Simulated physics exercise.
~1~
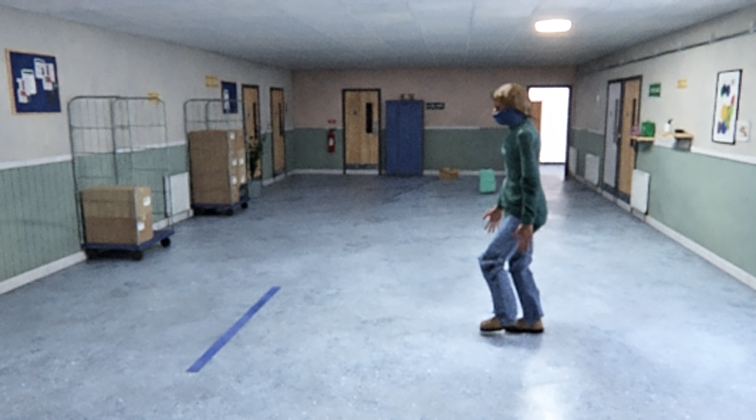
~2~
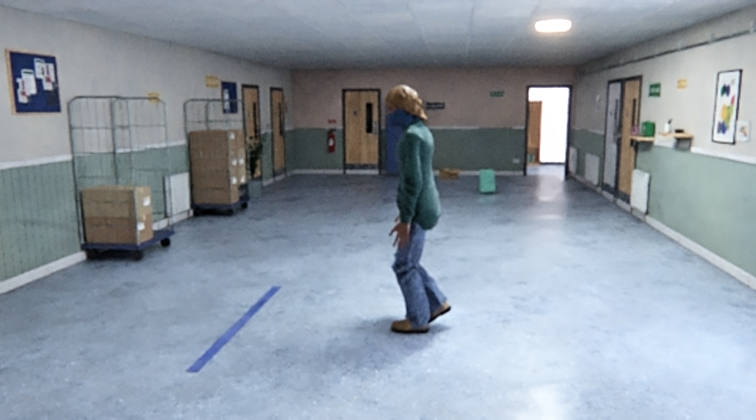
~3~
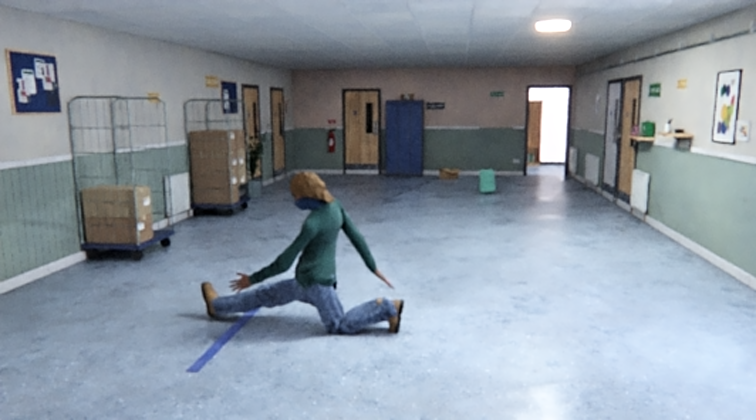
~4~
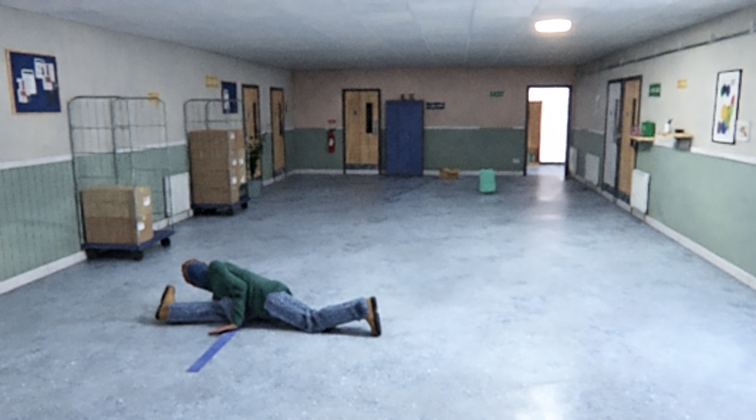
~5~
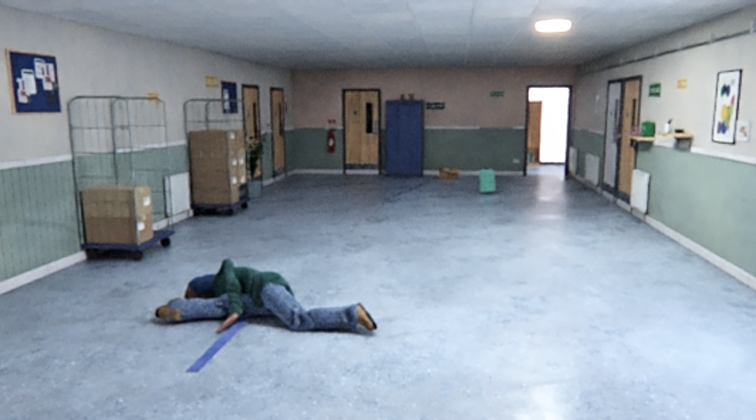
A visitor walks left, drops into a split, and slumps forward across the blue strip.
